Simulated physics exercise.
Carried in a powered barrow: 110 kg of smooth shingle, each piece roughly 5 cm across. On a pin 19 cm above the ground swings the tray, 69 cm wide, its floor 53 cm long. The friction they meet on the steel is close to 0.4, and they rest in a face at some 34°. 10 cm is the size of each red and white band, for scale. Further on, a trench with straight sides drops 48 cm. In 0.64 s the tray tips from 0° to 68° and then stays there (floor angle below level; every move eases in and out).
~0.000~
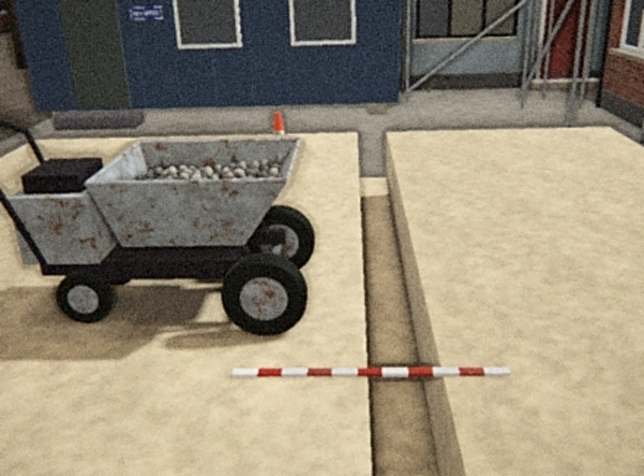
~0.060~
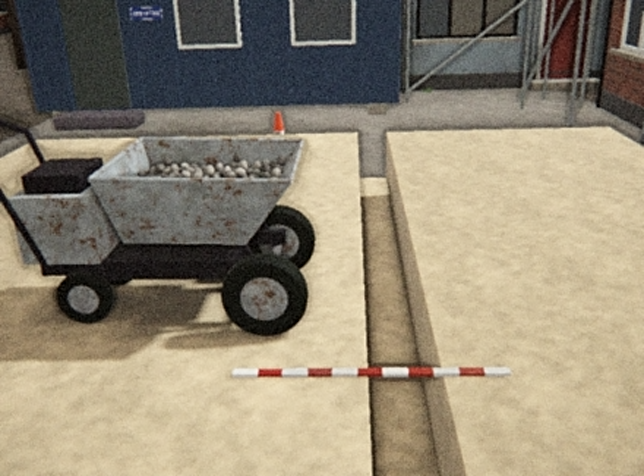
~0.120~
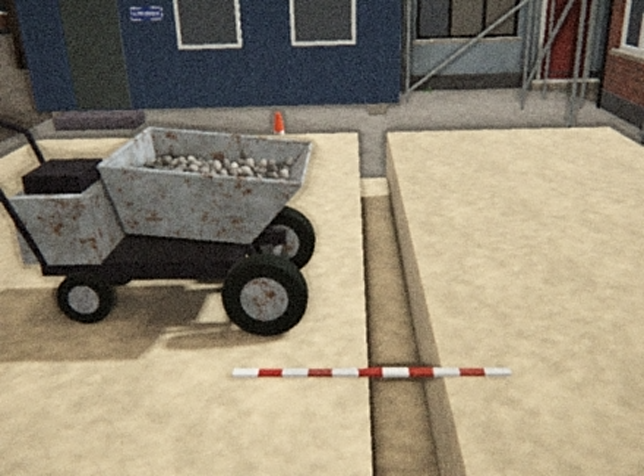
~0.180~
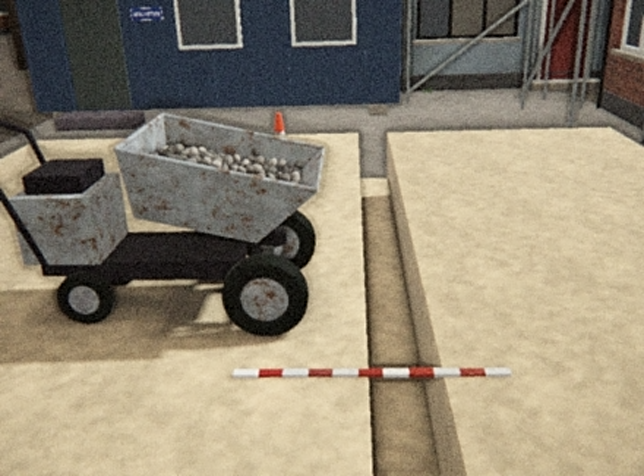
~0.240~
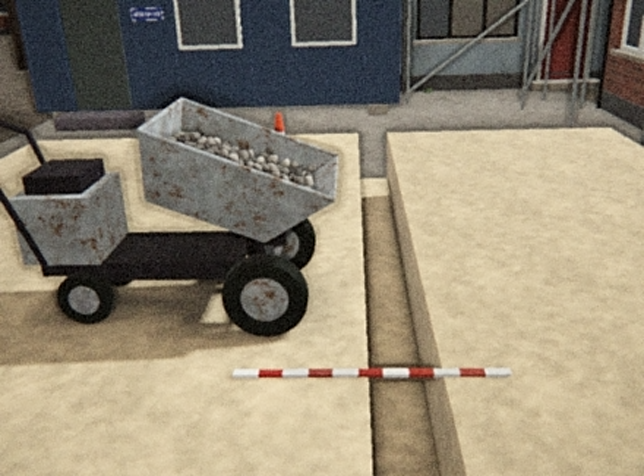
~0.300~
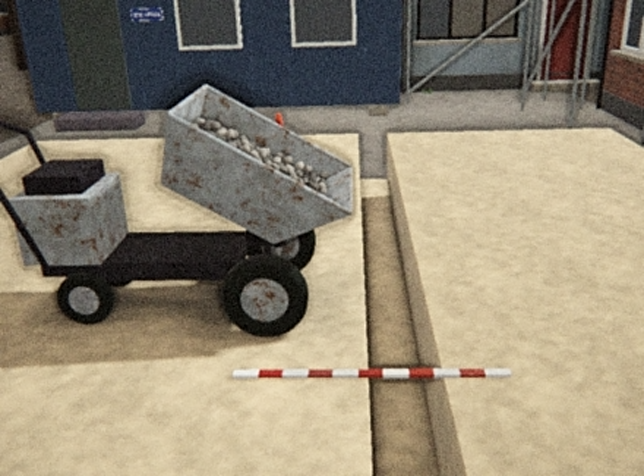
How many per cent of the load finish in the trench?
About 37 per cent.
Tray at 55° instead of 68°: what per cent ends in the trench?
Roughly 25 percent.
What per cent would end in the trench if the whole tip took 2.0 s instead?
Around 65 per cent would end in the trench.
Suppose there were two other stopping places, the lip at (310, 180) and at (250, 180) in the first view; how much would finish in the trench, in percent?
First spot about 20, second spot about 65 per cent.
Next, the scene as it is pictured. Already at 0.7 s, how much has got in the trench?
About 10%.
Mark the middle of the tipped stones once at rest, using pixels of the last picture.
Centre estimate: Around (461, 298).
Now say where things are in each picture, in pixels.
The tray is at 0°, its lip at (287, 181); the top of the load is at (221, 171), in the first picture.
Lip at (291, 182), floor tilted 2°, highest stones at (195, 169); the stones move at 0.4 m/s on average, in the second picture.
Lip at (302, 185), floor tilted 6°, highest stones at (173, 164); the stones move at 0.8 m/s on average, in the third picture.
Lip at (317, 191), floor tilted 13°, highest stones at (171, 153); the stones move at 1.1 m/s on average, in the fourth picture.
Lip at (334, 200), floor tilted 22°, highest stones at (184, 139); the stones move at 1.3 m/s on average, in the fifth picture.
Lip at (352, 214), floor tilted 31°, highest stones at (203, 127); the stones move at 1.4 m/s on average, in the sixth picture.
After 0.5 s the floor is at 57°; 100 % in the tray; the foremost stones are at (362, 238).
After 0.7 s the floor is at 68°; 82 % in the tray, 11 % in the trench, 7 % past the trench; the foremost stones are at (451, 273).
After 1.1 s the floor is at 68°; 22 % in the tray, 16 % in the trench, 61 % past the trench; the foremost stones are at (605, 289).
After 3.0 s the floor is at 68°; 0 % in the tray, 37 % in the trench, 63 % past the trench; the foremost stones are past the picture's edge.
